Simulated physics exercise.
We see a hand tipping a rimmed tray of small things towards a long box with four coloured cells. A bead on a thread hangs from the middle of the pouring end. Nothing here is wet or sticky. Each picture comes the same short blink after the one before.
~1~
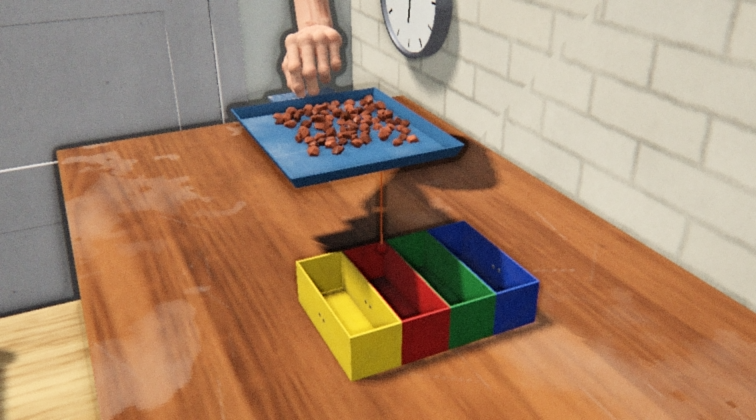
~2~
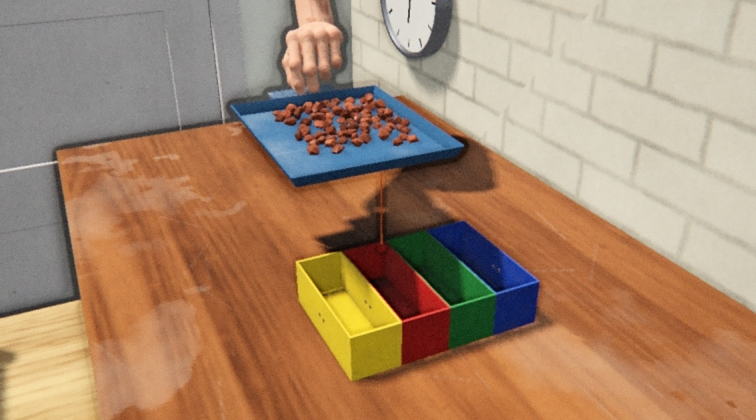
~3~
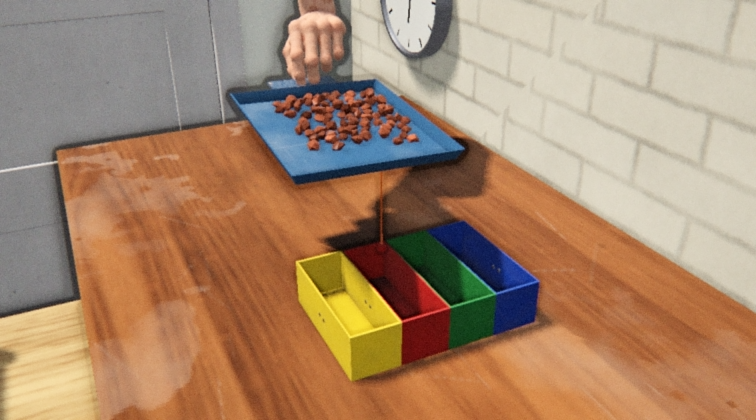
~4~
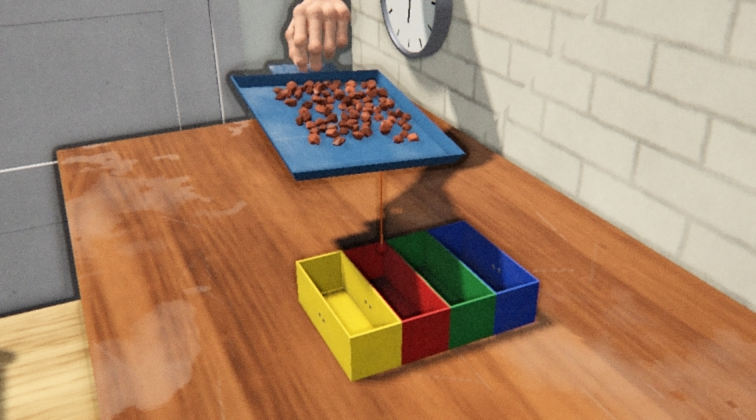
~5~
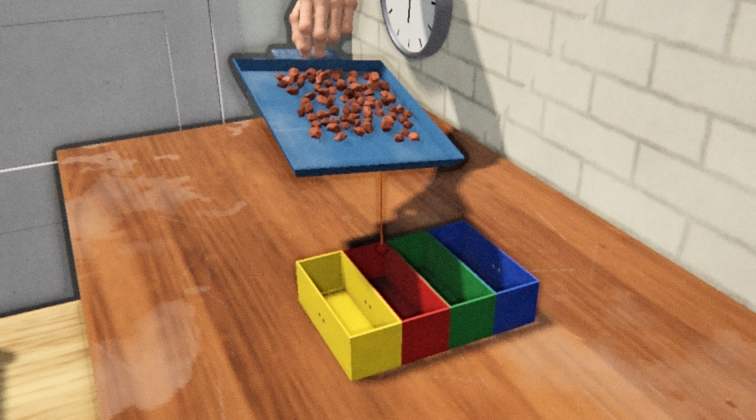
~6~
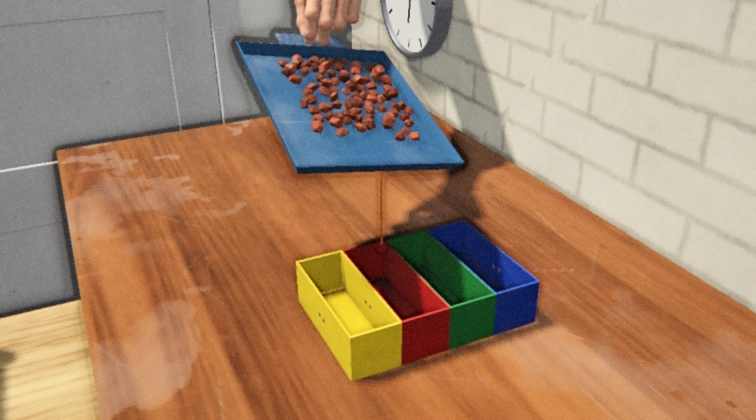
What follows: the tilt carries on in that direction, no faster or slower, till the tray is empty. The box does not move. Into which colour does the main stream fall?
The blue one ends fullest.
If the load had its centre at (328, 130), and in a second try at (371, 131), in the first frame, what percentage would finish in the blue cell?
First some 60, then 60 per cent.
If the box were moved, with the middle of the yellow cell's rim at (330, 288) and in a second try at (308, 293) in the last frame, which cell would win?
First the blue one, then the blue one.
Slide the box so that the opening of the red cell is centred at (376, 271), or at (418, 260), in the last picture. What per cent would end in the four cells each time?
First some 90, then 100 per cent.
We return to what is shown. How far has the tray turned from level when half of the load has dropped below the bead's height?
At about 80°.
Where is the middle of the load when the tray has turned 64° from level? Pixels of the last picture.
At about (436, 158).
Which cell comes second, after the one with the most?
Second comes the green cell.
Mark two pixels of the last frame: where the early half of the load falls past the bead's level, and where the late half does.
Early half (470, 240), late half (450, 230).
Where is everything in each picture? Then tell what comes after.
The first frame shows corners of the pouring end at (296, 175) and (456, 144), level; middle of the load at (349, 124), bits of crushed brick; bead on its thread at (382, 248); yellow cell at (376, 347); red cell at (425, 332); green cell at (472, 318); blue cell at (516, 304).
The second frame shows corners of the pouring end at (296, 174) and (456, 144), level; middle of the load at (349, 122).
The third frame shows corners of the pouring end at (296, 172) and (457, 147), tipped barely, lowest at the right corner; middle of the load at (349, 117).
The fourth frame shows corners of the pouring end at (298, 168) and (457, 151), tipped a little, lowest at the right corner; middle of the load at (350, 110).
The fifth frame shows corners of the pouring end at (299, 165) and (457, 155), tipped clearly, lowest at the right corner; middle of the load at (352, 102).
The sixth frame shows corners of the pouring end at (301, 162) and (457, 159), tipped clearly, lowest at the right corner; middle of the load at (354, 95); yellow cell at (376, 347); red cell at (425, 332); green cell at (472, 318); blue cell at (516, 304).
Soon, tray tipped steeply; most on the tray; a stray few in the blue cell; about a quarter falling or outside the box.
A while on, tray tipped past a quarter turn; about two thirds in the blue cell; about a quarter in the green cell; a stray few in the red cell; a small part falling or outside the box.
Towards the end, tray tipped past a quarter turn; about two thirds in the blue cell; about a third in the green cell; a stray few in the red cell; a small part falling or outside the box.
Finally, tray tipped past a quarter turn; about two thirds in the blue cell; about a third in the green cell; a stray few in the red cell; none in the yellow cell; a small part outside the box.
